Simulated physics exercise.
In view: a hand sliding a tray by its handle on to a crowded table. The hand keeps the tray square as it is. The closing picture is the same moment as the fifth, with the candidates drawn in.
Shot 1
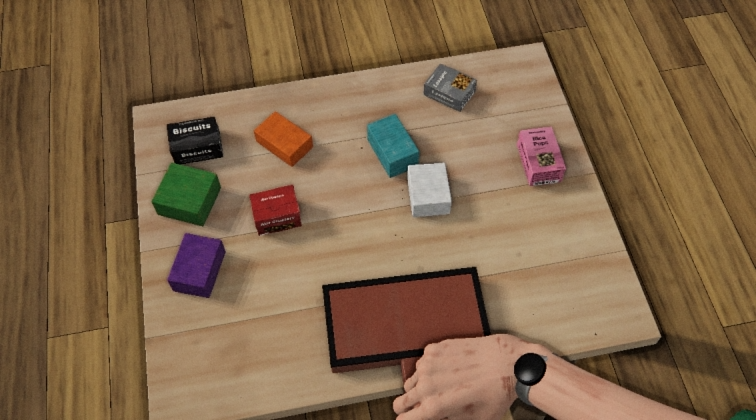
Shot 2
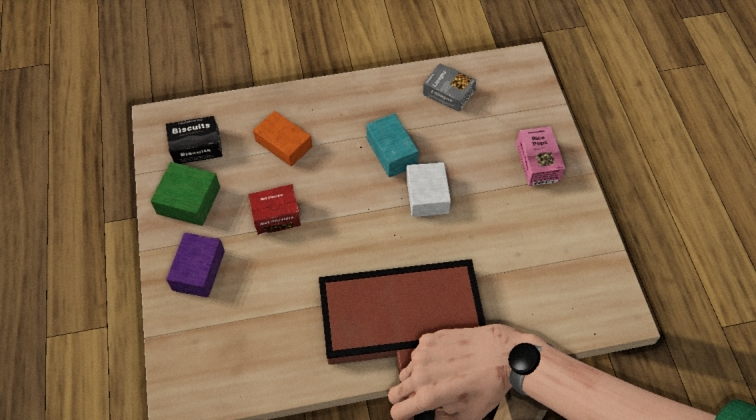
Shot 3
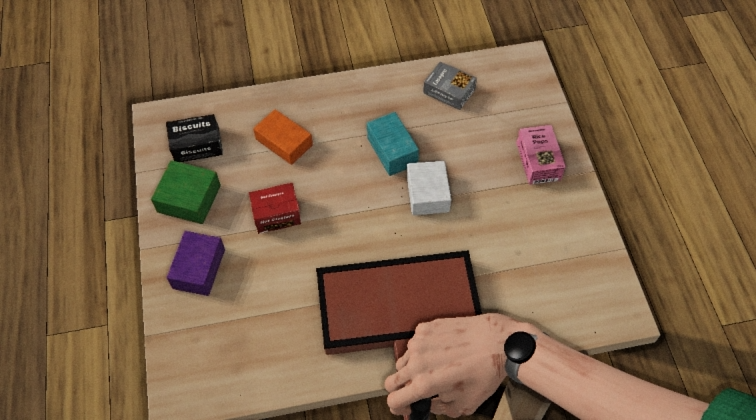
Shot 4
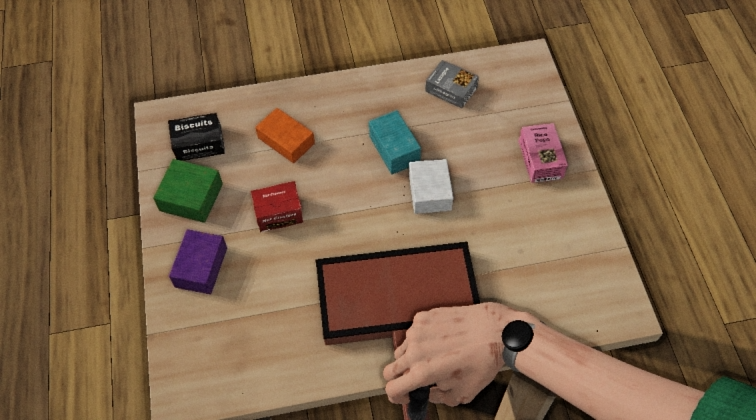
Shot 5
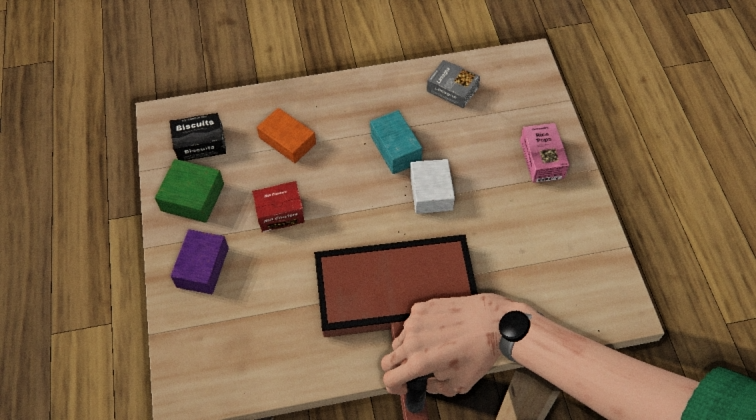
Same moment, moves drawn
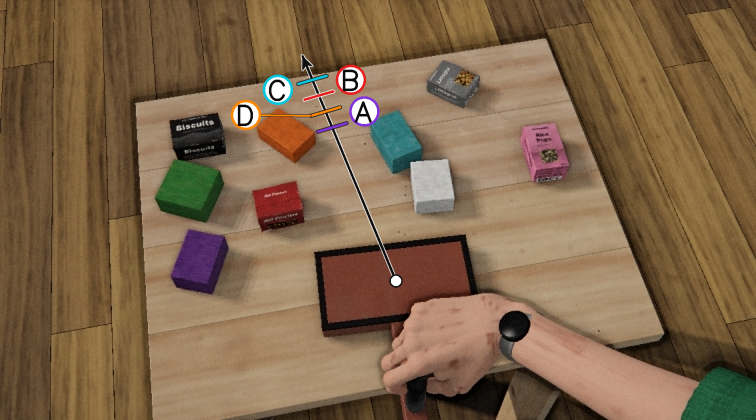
A hand slides a reddish tray slowly forward across a wooden board scattered with coloured boxes.
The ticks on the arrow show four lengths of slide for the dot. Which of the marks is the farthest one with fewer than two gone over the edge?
D.
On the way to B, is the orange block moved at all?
Yes.
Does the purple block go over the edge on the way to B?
No.
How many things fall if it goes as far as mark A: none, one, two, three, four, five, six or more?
By then, none.
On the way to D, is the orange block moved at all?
By then, yes.
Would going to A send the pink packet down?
By then, no.
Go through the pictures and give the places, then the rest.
Black packet (195, 141); turquoise block (393, 145); grey packet (450, 88), in the first picture.
Tray (402, 307); red packet (275, 210), in the second picture.
Tray (399, 298); white block (428, 188), in the third picture.
Tray (398, 289); purple block (199, 262), in the fourth picture.
Tray (396, 281); black packet (198, 137); turquoise block (396, 142); grey packet (453, 84), in the fifth picture.
On the marked copy, A at (333, 127); B at (319, 96); C at (312, 80); D at (326, 111); the arrow from (396, 281) to (303, 56); the white dot at (396, 281).
With D. Early on, tray (368, 219); turquoise block (384, 122); red packet (270, 195).
Further on, tray (343, 159); turquoise block (353, 78); orange block (279, 111).
At the end, tray (326, 117); orange block over the edge; white block (389, 63); one fallen.
As for the rest, A is within the limit but short; B drops three; C drops three.
